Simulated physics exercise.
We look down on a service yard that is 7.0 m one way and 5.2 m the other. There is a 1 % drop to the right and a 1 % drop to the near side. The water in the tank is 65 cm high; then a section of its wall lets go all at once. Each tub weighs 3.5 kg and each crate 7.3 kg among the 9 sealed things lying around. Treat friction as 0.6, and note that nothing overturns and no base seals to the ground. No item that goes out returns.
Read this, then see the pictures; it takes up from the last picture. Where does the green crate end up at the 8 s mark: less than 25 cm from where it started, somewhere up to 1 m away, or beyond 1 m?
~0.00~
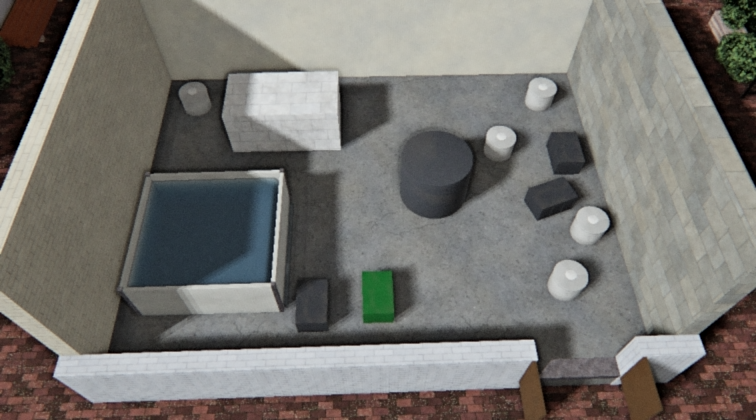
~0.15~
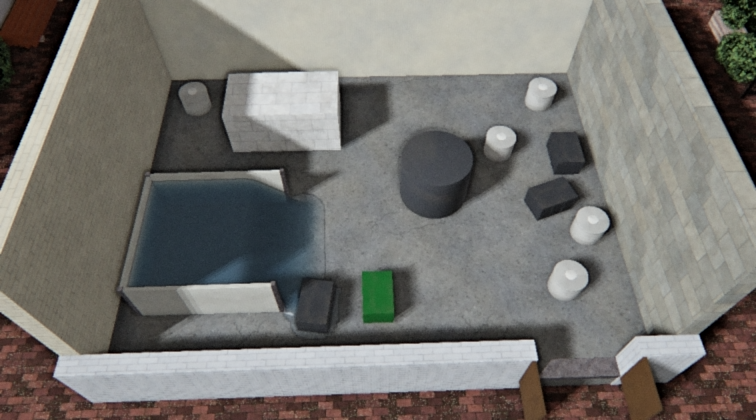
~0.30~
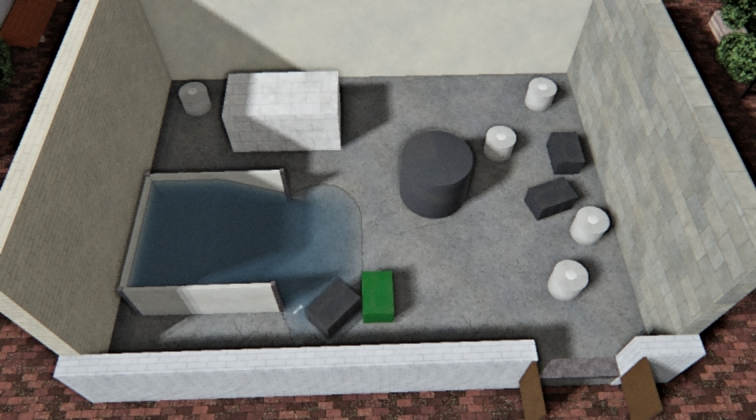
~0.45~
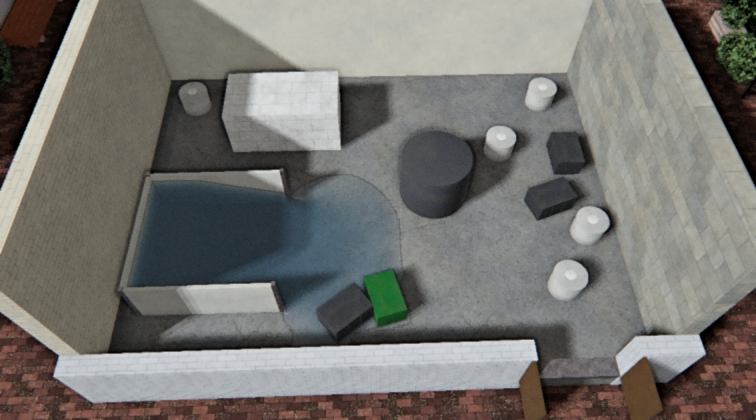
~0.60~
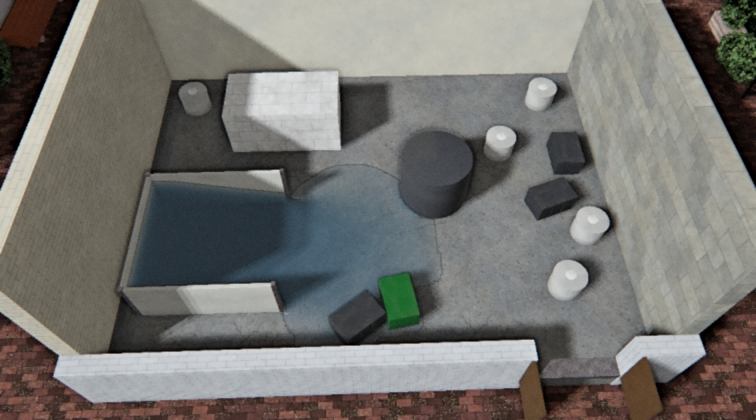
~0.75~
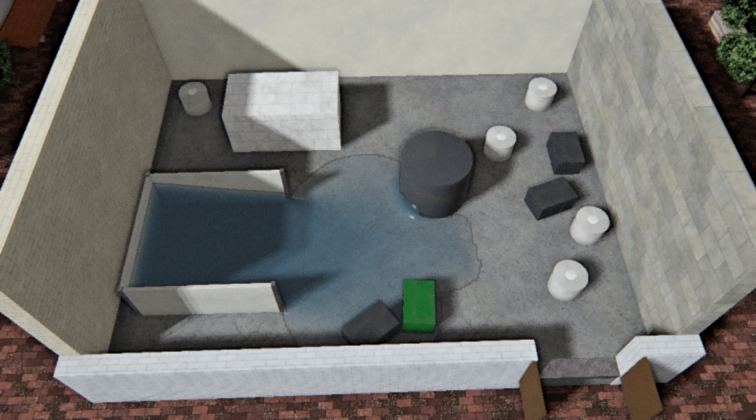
Beyond 1 m away.
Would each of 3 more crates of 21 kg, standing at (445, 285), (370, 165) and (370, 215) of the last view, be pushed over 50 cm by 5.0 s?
Beyond it, beyond it, beyond it.
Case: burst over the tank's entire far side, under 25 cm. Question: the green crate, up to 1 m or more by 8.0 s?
Note: Green crate shifted modestly.
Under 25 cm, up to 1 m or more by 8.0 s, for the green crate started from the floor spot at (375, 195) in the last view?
Short answer: It drifts a great distance.
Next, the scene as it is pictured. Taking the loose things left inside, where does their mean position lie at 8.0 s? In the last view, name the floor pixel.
I'd say about (398, 155) in the last view.
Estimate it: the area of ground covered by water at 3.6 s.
Flooded: Near 26 m2.
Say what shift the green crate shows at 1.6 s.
About 250 cm out of place.
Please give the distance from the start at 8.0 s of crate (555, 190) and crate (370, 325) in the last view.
Respectively: 250 cm / 350 cm.
After 1.6 s the green crate is near (559, 333), 2.3 m from its start, aground; 0 of 9 are out; 2 afloat.
After 3.6 s the green crate is near (612, 338), 2.9 m from its start, afloat; 0 of 9 are out; 6 afloat.
After 5.6 s the green crate has gone out; 1 of 9 are out; 7 afloat.
After 8.0 s the green crate has gone out; 2 of 9 are out; 6 afloat.
